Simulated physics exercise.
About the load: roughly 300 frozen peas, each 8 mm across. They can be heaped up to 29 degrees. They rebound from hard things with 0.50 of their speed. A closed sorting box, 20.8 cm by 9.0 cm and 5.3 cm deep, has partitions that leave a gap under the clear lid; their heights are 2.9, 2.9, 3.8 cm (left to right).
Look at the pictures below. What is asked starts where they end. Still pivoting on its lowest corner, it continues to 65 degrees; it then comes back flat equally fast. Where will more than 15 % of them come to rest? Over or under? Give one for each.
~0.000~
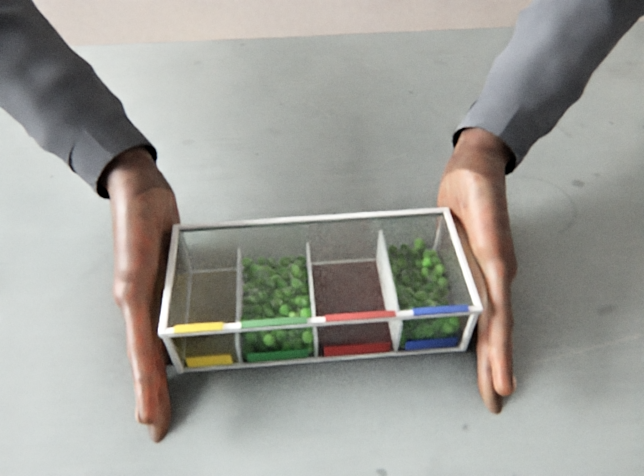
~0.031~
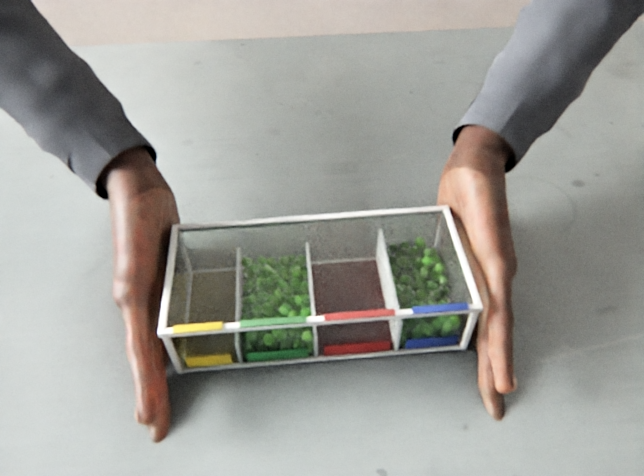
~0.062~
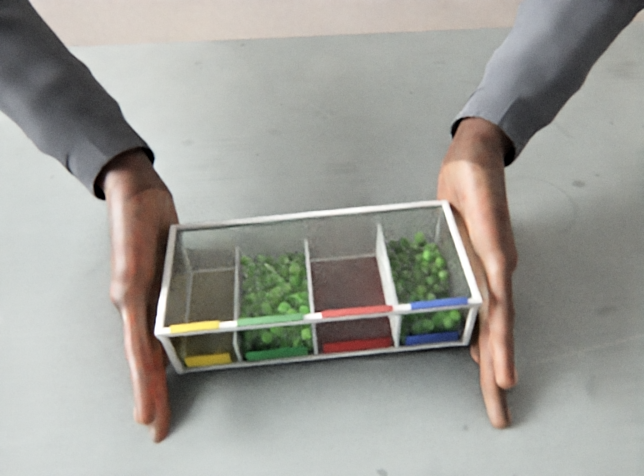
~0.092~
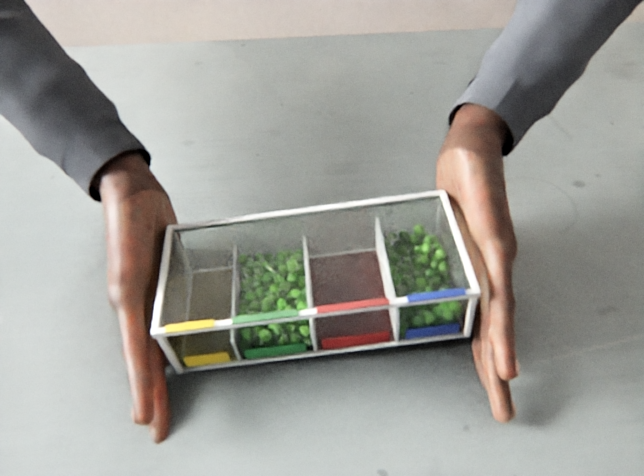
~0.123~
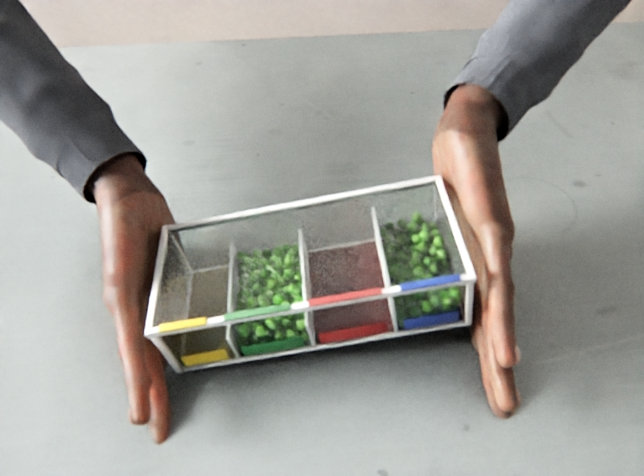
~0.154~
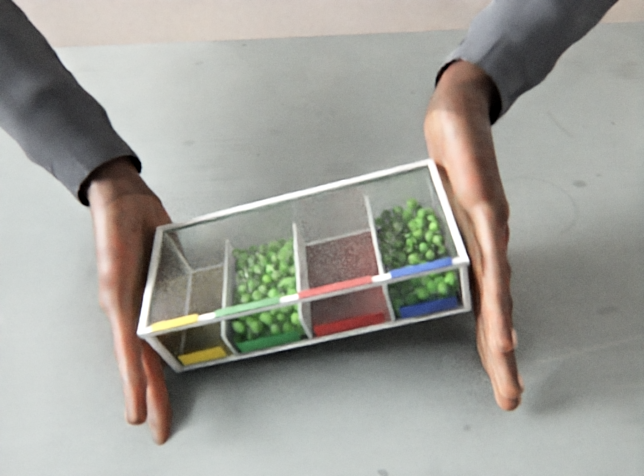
In the end red compartment: Holds a share within the limit; blue compartment: Holds a share past the limit; green compartment: Holds a share past the limit; yellow compartment: Holds a share within the limit.
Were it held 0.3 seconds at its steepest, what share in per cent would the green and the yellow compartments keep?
Then, in per cent: Green 50, yellow 10.
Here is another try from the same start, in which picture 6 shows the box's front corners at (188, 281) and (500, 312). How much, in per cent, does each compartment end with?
Each compartment ends like this: Red 10 per cent, blue 50 per cent, green 35 per cent, yellow 0 per cent.
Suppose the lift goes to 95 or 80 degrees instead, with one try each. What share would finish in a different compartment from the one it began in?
55 % and 35 %.
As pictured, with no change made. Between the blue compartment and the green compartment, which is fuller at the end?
Green comes out ahead.
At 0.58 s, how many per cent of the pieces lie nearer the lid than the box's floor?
Close to 20 in a hundred.
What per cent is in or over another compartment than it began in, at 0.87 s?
Share: Approx. 15 %.
After 0.58 s, tilt 65 degrees; blue 45 %, green 55 %.
Then, at 0.87 s, tilt 26 degrees; red 5 %, blue 35 %, green 50 %, yellow 5 %.
After 1.25 s, tilt 0 degrees; red 5 %, blue 35 %, green 50 %, yellow 10 %.
At rest (1.5 s), red 5 %, blue 35 %, green 50 %, yellow 10 %.
